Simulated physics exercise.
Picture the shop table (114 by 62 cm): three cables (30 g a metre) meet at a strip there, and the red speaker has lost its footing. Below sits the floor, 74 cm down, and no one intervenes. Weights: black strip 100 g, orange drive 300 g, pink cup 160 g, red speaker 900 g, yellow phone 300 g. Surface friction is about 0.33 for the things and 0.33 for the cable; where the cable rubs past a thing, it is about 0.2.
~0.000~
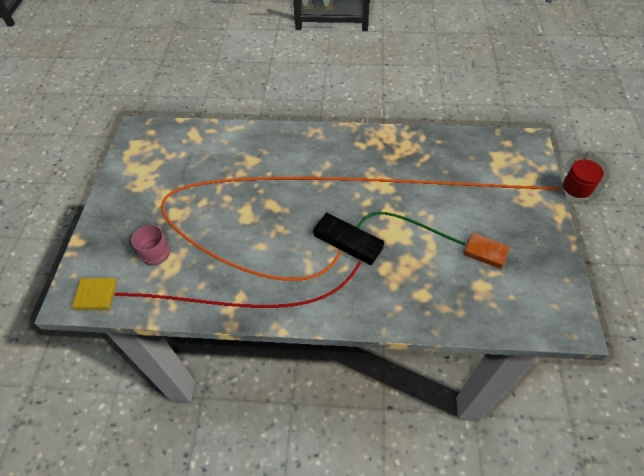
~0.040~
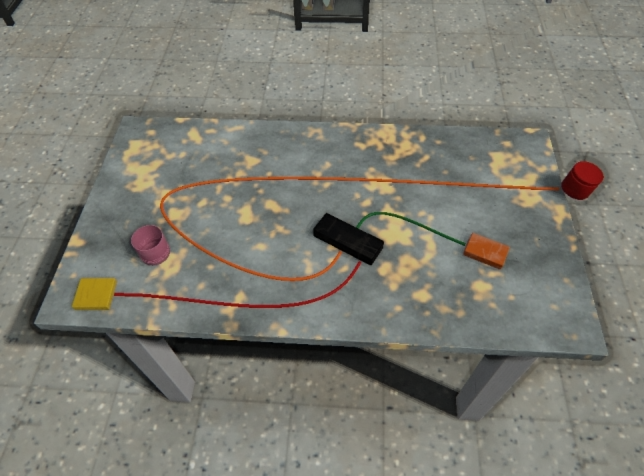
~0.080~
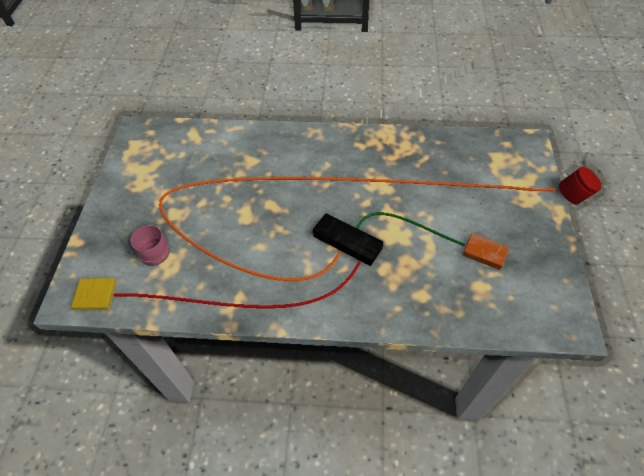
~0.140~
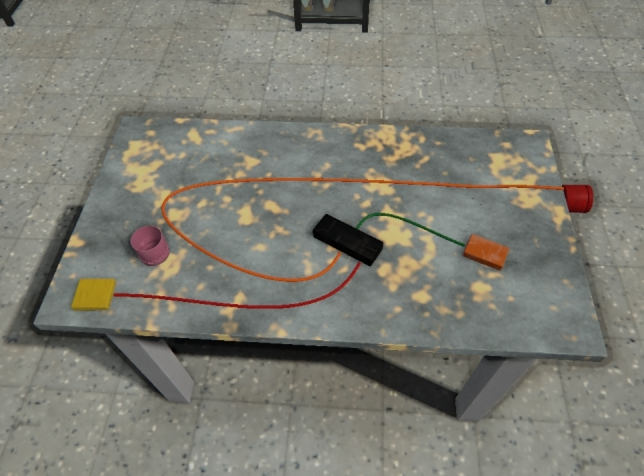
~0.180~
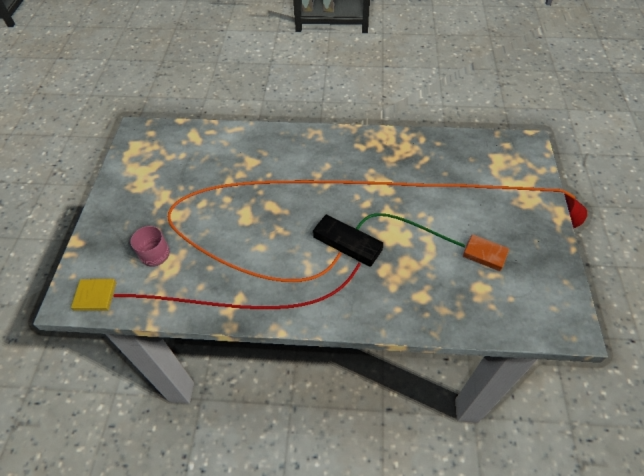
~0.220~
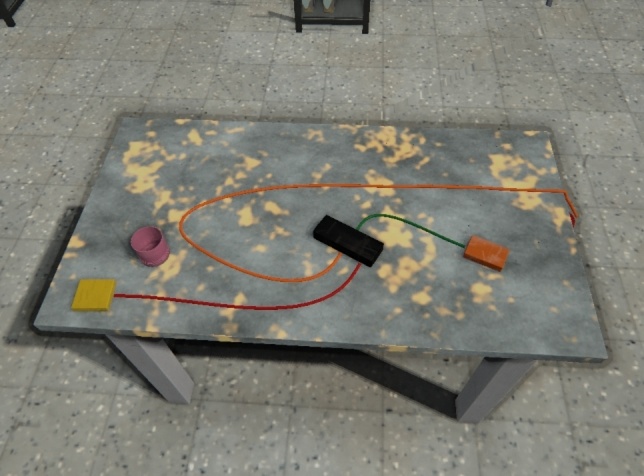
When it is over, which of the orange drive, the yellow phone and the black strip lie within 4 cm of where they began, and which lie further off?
I expect the orange drive to hold its position; I expect the yellow phone to hold its position; I expect the black strip to change position.
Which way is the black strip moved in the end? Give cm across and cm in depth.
It ends up around 6 cm over to the right and around 1 cm deeper back.
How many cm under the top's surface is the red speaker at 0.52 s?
Some 70 cm.
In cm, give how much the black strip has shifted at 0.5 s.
3 centimetres or so.
At 0.5 s, the strip's end of the orange cable at (345, 242); black strip 3 cm off its start, red speaker over the edge.
At 0.8 s, the strip's end of the orange cable at (378, 229); black strip 7 cm off its start, red speaker over the edge.
At 1.1 s, the strip's end of the orange cable at (378, 229); black strip 7 cm off its start at (378, 233), red speaker over the edge.
At 1.4 s, the strip's end of the orange cable at (378, 229); black strip 7 cm off its start, red speaker over the edge.
At 2.6 s, the strip's end of the orange cable at (378, 229); black strip 7 cm off its start at (378, 233), yellow phone 0 cm off its start at (94, 292), orange drive 0 cm off its start at (487, 251), red speaker over the edge.
